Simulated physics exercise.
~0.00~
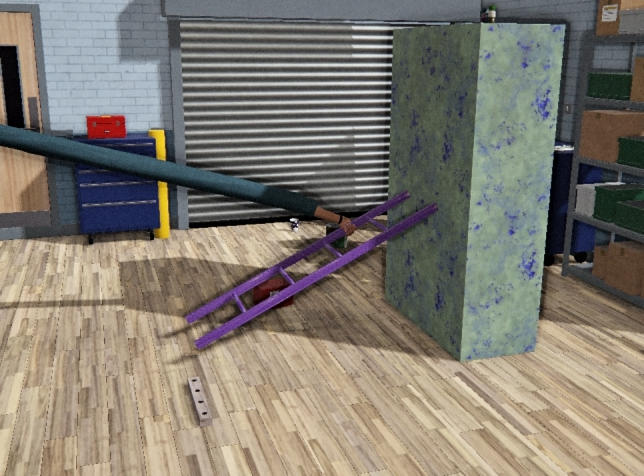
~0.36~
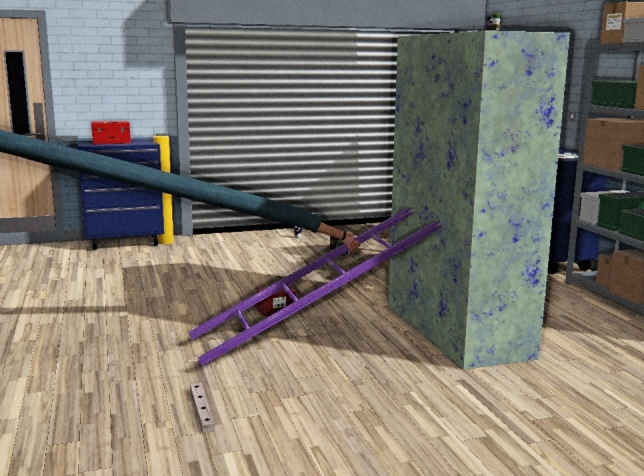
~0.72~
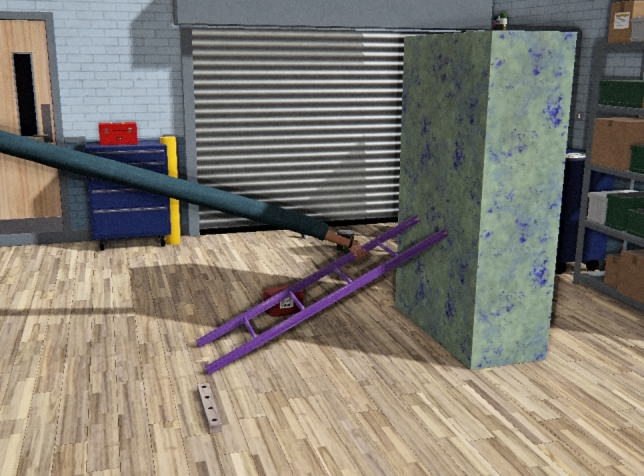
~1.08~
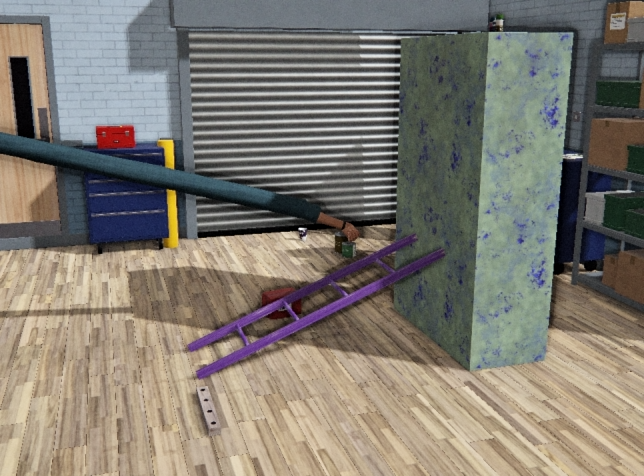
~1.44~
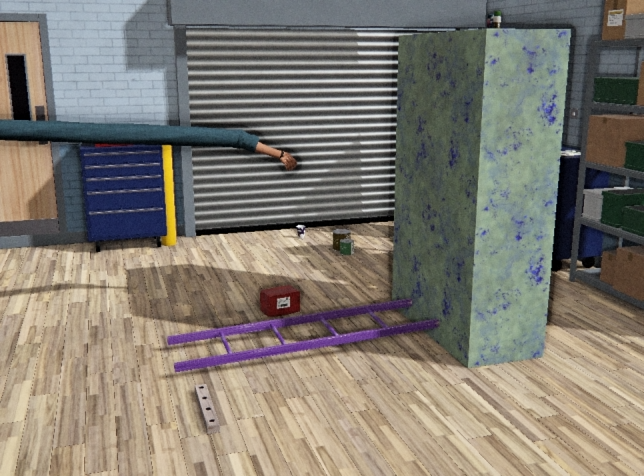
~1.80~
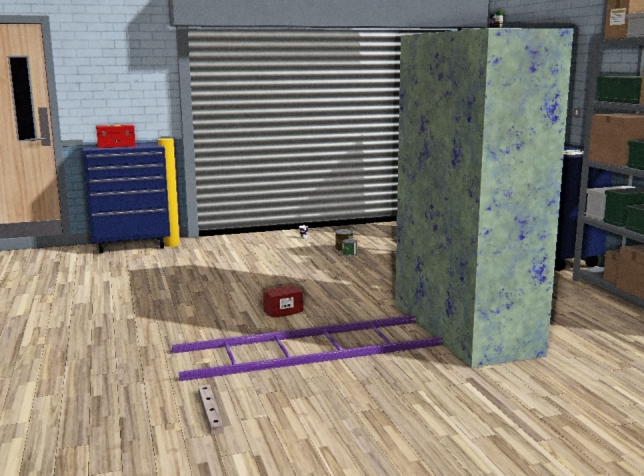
A purple gate propped against a tall speckled block slips down flat once a hand lets go.
